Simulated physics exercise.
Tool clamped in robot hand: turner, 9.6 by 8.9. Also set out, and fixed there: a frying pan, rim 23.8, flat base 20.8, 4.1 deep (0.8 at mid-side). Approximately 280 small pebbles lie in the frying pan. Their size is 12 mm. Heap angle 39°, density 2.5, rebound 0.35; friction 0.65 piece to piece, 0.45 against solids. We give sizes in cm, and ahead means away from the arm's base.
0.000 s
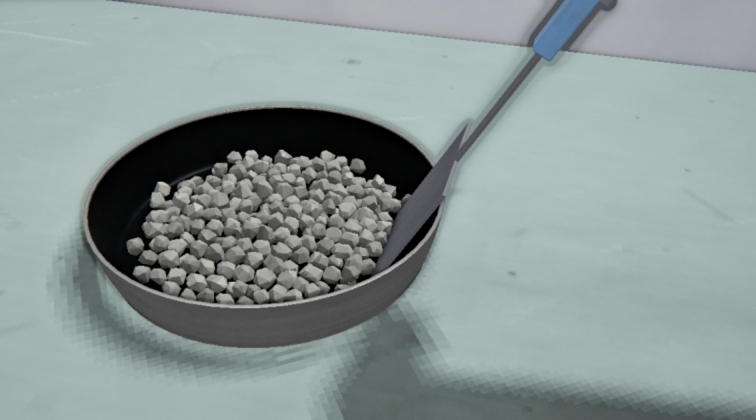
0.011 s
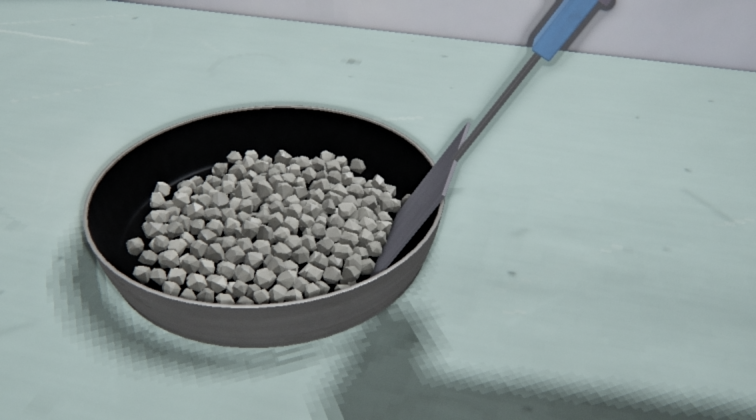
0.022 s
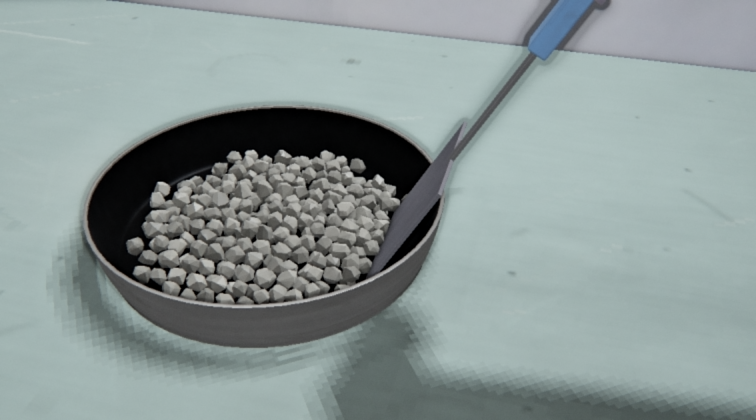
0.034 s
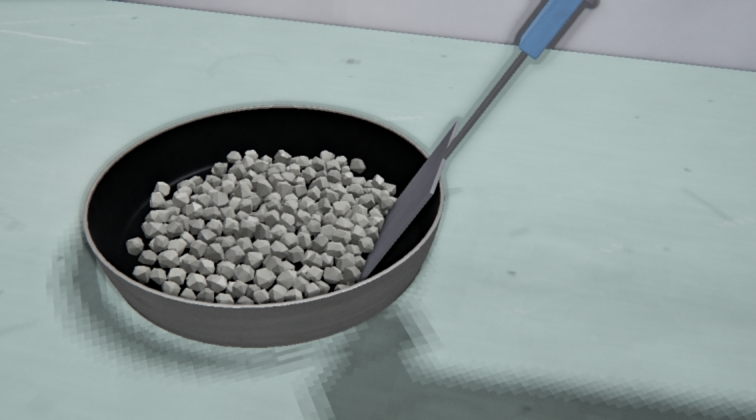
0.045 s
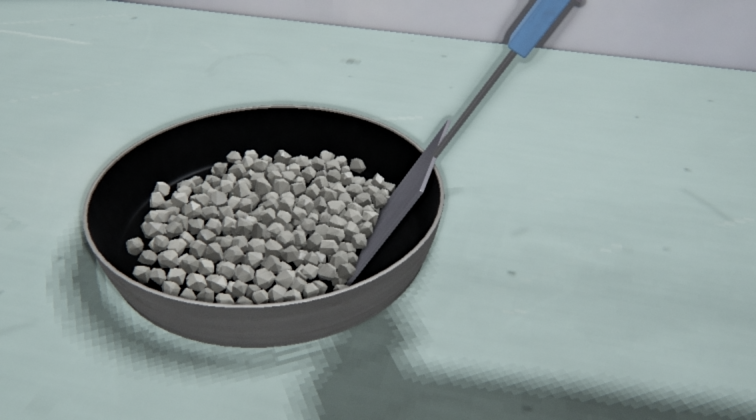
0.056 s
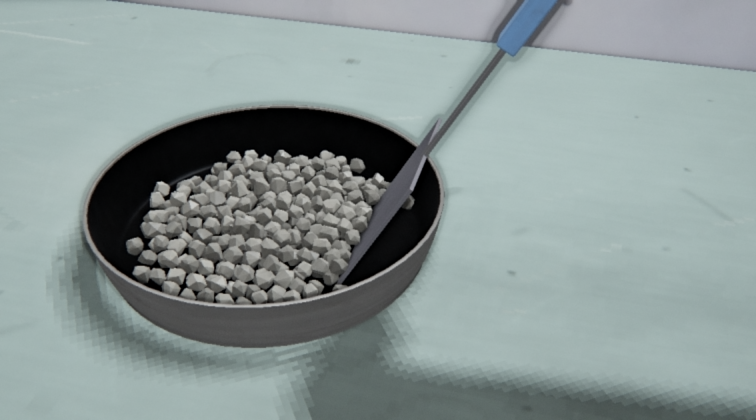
The video shows a dark frying pan of small gray pebbles on a pale green surface, with a blue-handled turner leaning inside its right edge. The turner slides slowly a short way left, pushing against the pebbles, which shift slightly.
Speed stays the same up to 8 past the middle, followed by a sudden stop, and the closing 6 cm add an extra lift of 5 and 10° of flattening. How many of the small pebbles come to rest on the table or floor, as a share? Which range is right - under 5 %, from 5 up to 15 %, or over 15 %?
Right range: From 5 up to 15 %.
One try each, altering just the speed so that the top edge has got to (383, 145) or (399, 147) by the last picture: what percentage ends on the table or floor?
Respectively, around 25 and 25 per cent.
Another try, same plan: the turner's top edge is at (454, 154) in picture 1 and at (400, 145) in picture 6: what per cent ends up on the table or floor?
Some 20 per cent.
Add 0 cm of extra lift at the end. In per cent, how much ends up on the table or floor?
0 %.
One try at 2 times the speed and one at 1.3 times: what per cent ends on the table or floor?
Roughly 25 % and roughly 15 %.
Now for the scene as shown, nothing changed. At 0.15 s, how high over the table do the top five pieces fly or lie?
Somewhere around 4 centimetres high.
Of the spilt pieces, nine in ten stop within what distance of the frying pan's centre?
About 25 cm.
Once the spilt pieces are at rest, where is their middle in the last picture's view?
Resting centre: About (49, 191).
By 0.15 s, sloping 61°, highest piece 4 above the table; 281 in the frying pan.
By 0.25 s, sloping 57°, highest piece 8 above the table; 281 in the frying pan.
By 0.50 s, sloping 51°, highest piece 5 above the table; 251 in the frying pan, 27 on the table or floor, 3 on the blade or in flight.
By 1.55 s, sloping 51°, highest piece 5 above the table; 251 in the frying pan, 30 on the table or floor.
Final count, 251 in the frying pan, 30 on the table or floor. That is 11 % on the table or floor.
